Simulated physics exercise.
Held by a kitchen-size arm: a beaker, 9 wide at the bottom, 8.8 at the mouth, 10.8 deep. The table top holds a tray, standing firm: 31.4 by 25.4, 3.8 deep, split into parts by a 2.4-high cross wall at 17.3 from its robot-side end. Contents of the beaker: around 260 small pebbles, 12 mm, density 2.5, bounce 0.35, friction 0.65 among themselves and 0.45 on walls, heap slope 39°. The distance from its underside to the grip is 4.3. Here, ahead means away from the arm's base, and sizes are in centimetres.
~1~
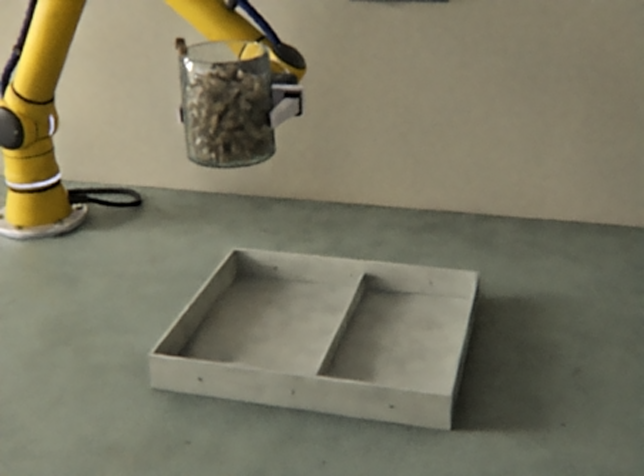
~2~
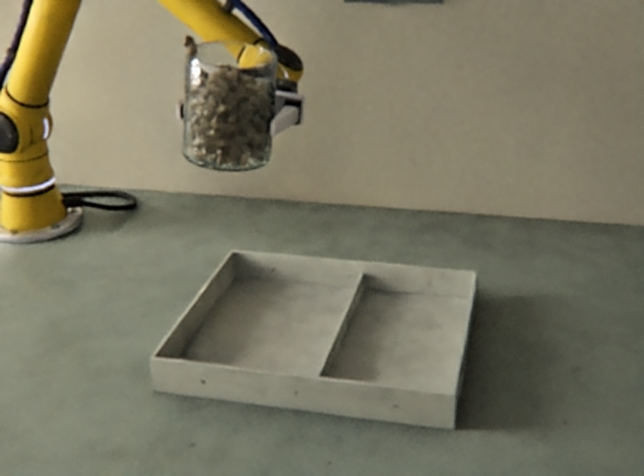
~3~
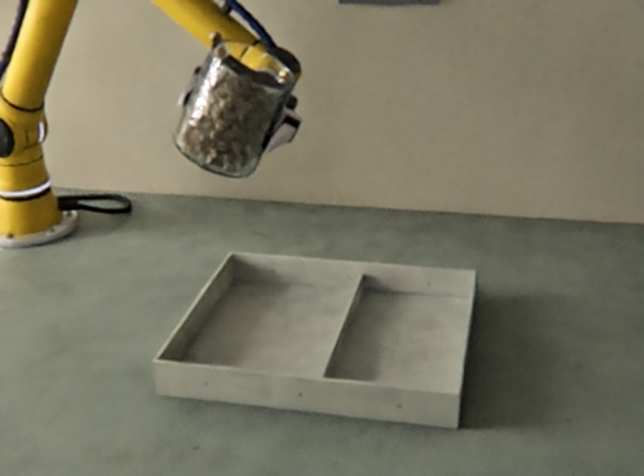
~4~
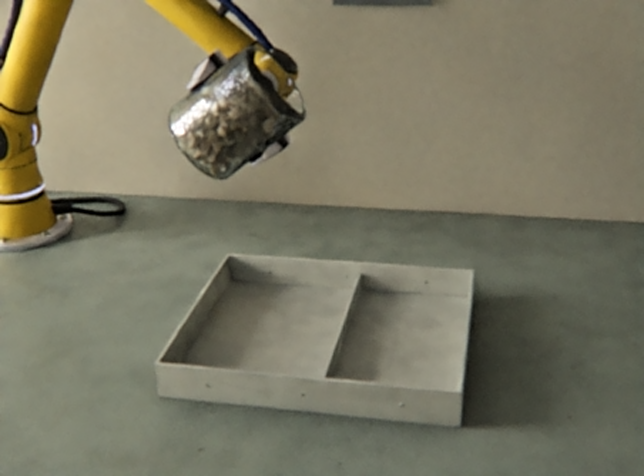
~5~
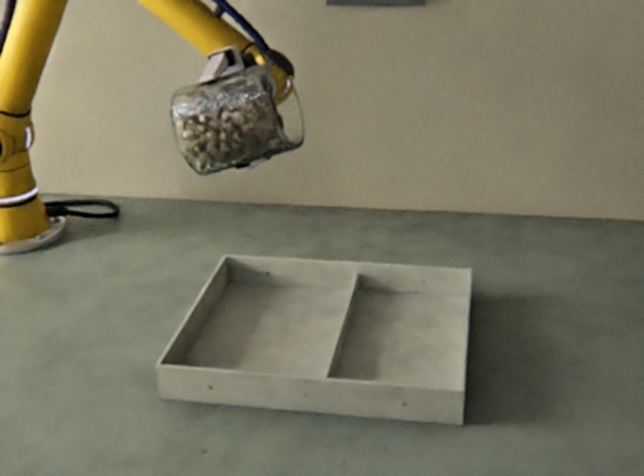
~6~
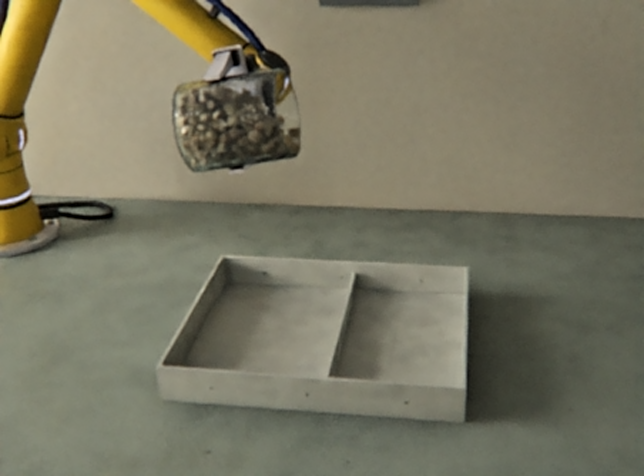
A yellow robot arm held a clear beaker of small pebbles above a divided gray tray and tilted it steadily to the right until it lay nearly on its side, the pebbles still inside.
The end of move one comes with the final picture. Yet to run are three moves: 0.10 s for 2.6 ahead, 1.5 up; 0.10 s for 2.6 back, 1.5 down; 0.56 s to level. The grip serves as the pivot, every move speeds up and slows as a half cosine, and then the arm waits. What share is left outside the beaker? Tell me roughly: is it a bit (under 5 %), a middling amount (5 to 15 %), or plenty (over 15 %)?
Roughly plenty, over 15 %.
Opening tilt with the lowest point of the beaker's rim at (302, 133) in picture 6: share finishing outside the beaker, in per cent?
The share is around 10 %.
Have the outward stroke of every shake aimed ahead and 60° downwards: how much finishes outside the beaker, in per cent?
I'd reckon around 0 per cent.
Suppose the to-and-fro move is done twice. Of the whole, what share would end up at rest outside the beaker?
In that case it would be roughly 40 per cent.
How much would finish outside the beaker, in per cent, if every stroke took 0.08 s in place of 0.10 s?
About 45 per cent in that case.
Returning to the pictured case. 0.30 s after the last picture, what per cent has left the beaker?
Share gone: Around 20 %.
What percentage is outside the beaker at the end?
Around 25 percent.
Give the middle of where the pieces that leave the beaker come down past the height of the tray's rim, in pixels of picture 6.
Estimated centre near (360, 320) in pixels.
Then, 0.30 s on, tilted 73° forward, highest piece 29 above the table; 207 in the beaker, 8 in the far-side part, 48 in flight or on a rim.
Then, 0.61 s on, tilted 14° forward, highest piece 32 above the table; 197 in the beaker, 56 in the far-side part, 8 in the robot-side part, 2 in flight or on a rim.
Then, 0.96 s on, level, highest piece 32 above the table; 197 in the beaker, 57 in the far-side part, 9 in the robot-side part.
Then, 2.01 s on, level, highest piece 32 above the table; 197 in the beaker, 57 in the far-side part, 9 in the robot-side part.
In the end, 197 in the beaker, 57 in the far-side part, 9 in the robot-side part. That is 25 % outside the beaker.
